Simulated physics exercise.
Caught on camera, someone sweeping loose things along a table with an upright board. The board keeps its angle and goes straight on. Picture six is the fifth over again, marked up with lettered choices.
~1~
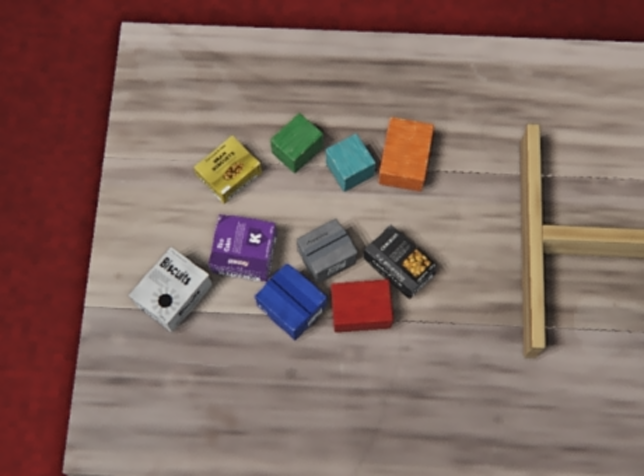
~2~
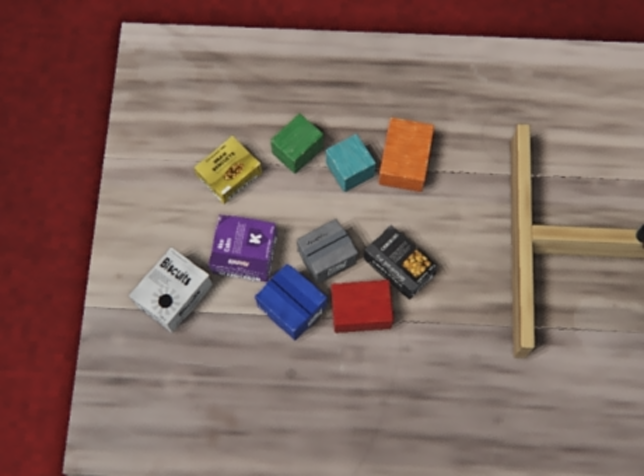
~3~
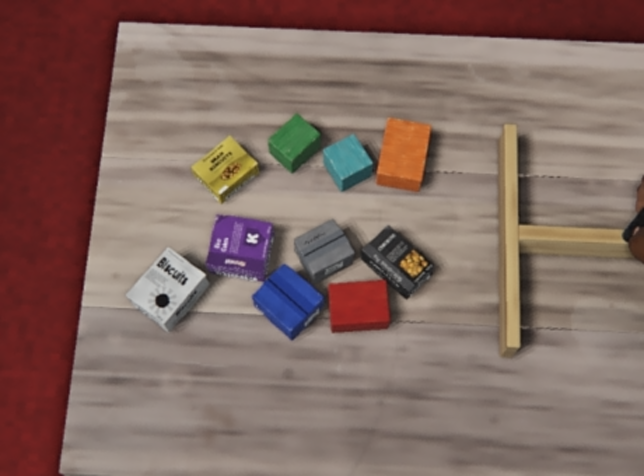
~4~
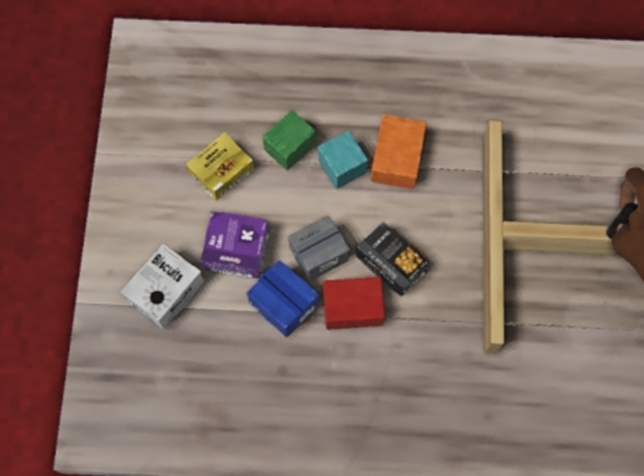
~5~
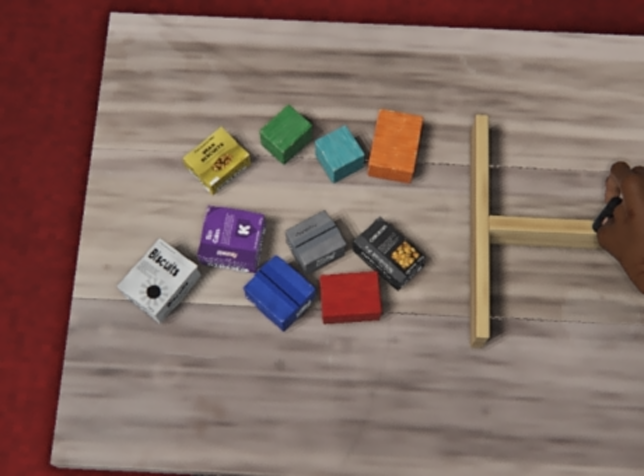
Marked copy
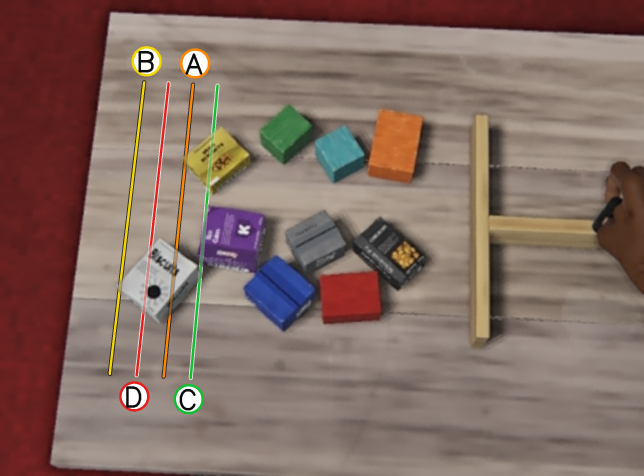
In the video, an upright wooden board on a handle slides slowly left across a wooden table, narrowing the gap to a group of colourful boxes and blocks, as a hand gripping the handle comes into view at right.
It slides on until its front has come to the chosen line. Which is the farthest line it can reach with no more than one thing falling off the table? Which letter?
It should halt at C.
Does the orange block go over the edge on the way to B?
No.
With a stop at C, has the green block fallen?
No.
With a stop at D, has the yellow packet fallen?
Yes.
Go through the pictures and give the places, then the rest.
Orange block (406, 155); white packet (172, 290); green block (297, 144), in the first frame.
Board (526, 231); turquoise block (351, 163), in the second frame.
Board (513, 231); black packet (397, 262), in the third frame.
Board (496, 228); yellow packet (221, 167), in the fourth frame.
Board (483, 222); grey box (315, 243); orange block (395, 146); white packet (160, 281), in the fifth frame.
On the marked copy, A at (179, 223); B at (128, 221); C at (205, 224); D at (153, 222).
With C. Early on, board (381, 217); green block (271, 128); orange block (354, 145).
Further on, board (281, 212); white packet (136, 291); purple packet (158, 234).
At the end, board (206, 209); purple packet (85, 231); white packet (78, 291); none fallen.
As for the rest, A drops three; B drops six; D drops three.
